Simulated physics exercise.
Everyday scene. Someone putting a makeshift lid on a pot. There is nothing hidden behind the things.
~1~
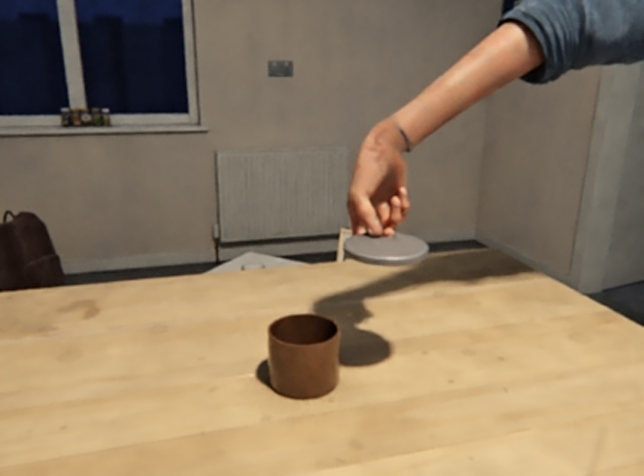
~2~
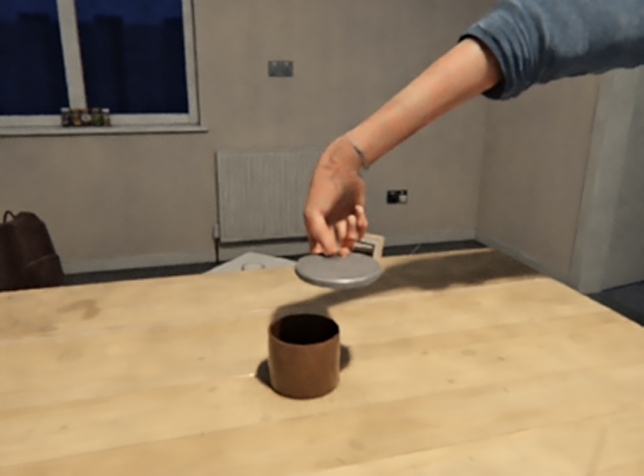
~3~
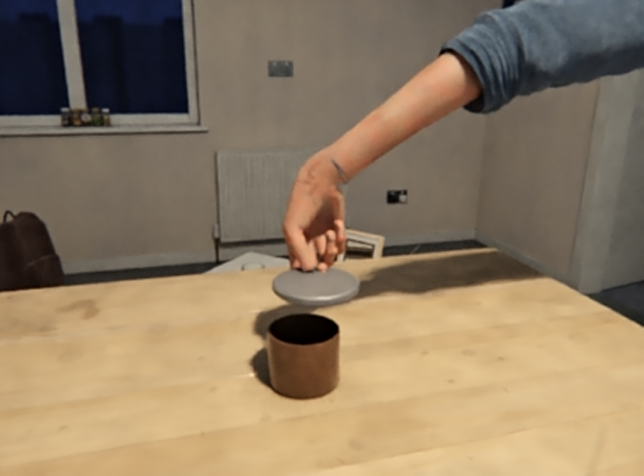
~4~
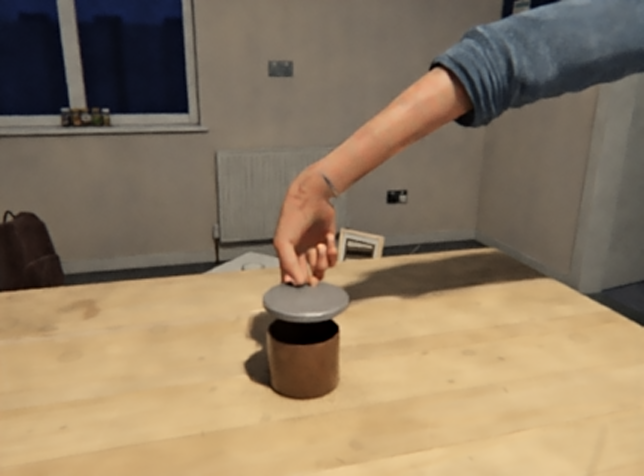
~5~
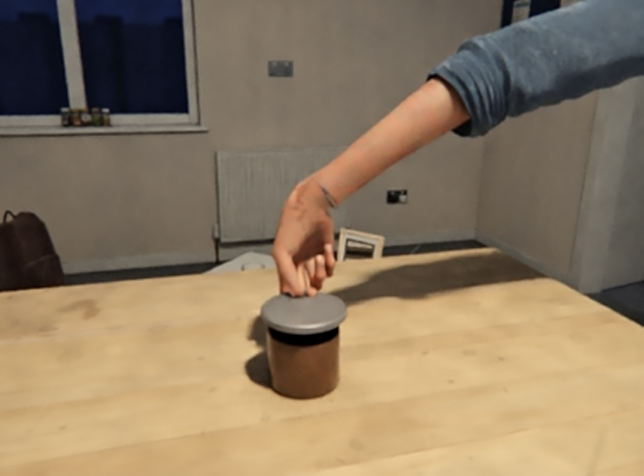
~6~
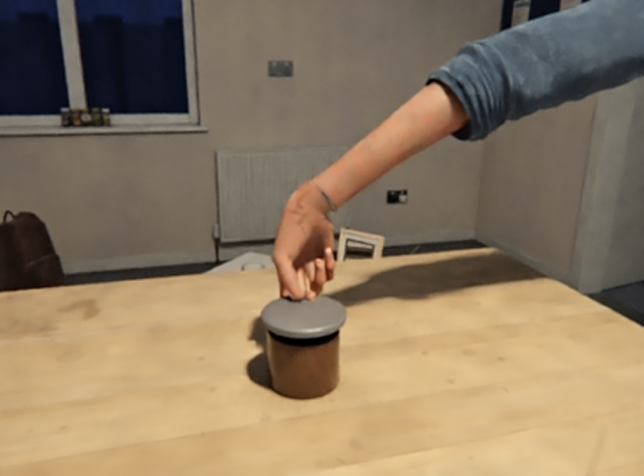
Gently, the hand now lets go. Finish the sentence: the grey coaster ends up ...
The grey coaster ends up on top.
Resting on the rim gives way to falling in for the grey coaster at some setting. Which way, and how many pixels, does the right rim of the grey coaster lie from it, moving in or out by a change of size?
8 px or so, leftward.
Then, 0.10 s past the last view, grey coaster moving near (304, 325).
Finally, the grey coaster covers the opening, near (304, 324).
